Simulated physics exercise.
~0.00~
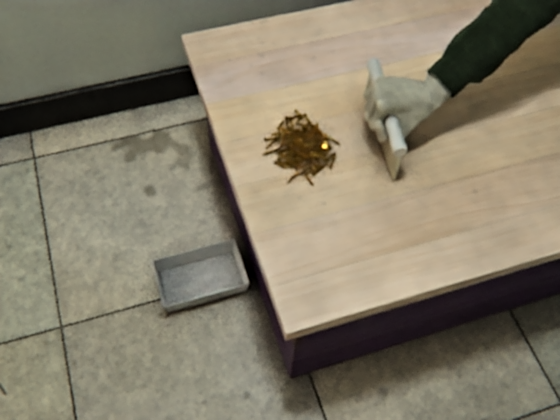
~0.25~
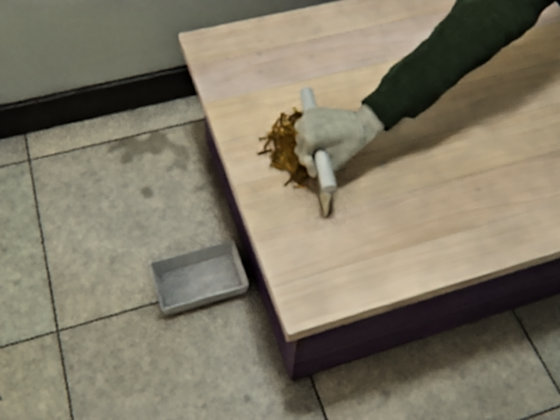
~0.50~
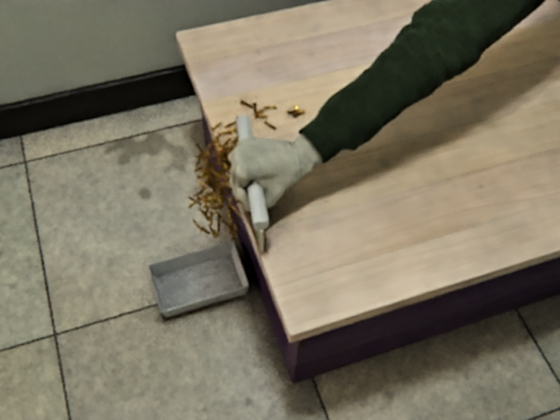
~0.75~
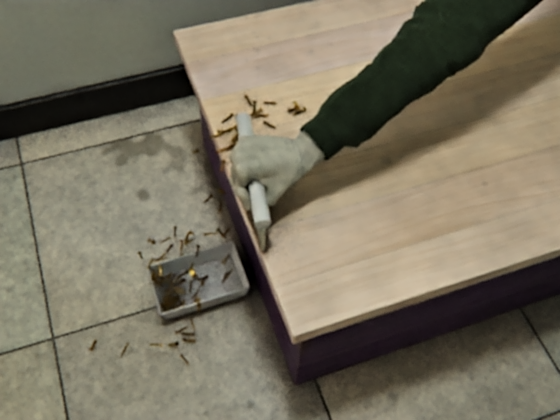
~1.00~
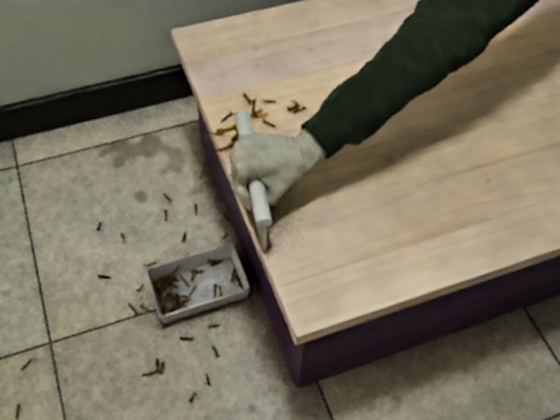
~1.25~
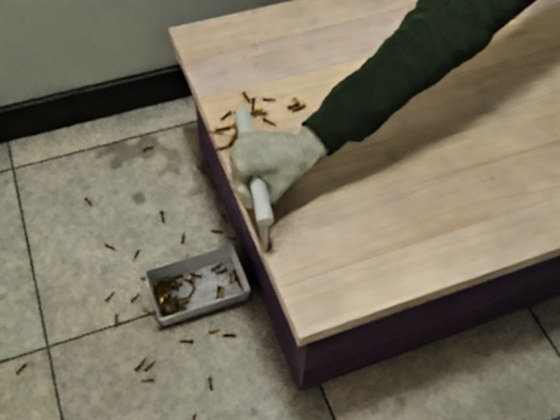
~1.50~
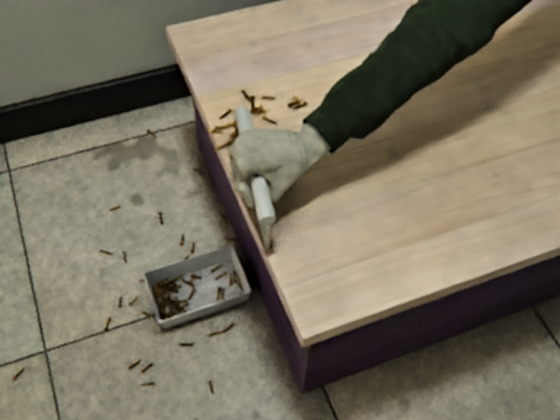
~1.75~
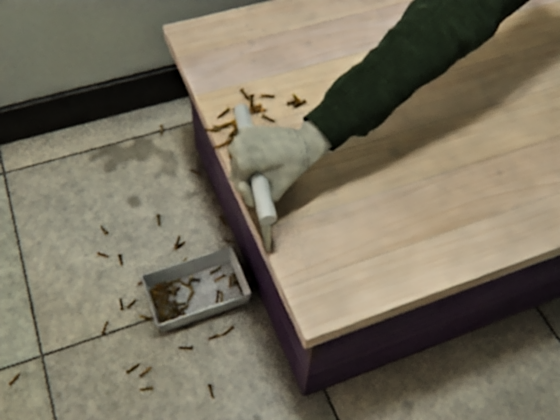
To begin with, a loose heap of small brass-coloured screws lies on a pale wooden tabletop, while a gloved hand in a dark green sleeve holds a scraper to its right. A light grey tin sits on the tiled floor below the left edge. The hand pushes the scraper left and slightly down, driving the heap to the edge, where it halts as many screws spill over. Some drop into the tin, while others land around it and scatter across the tiles. Finally, the scraper stays still, with screws in the tin, others strewn on the floor and a smaller group left on the tabletop.
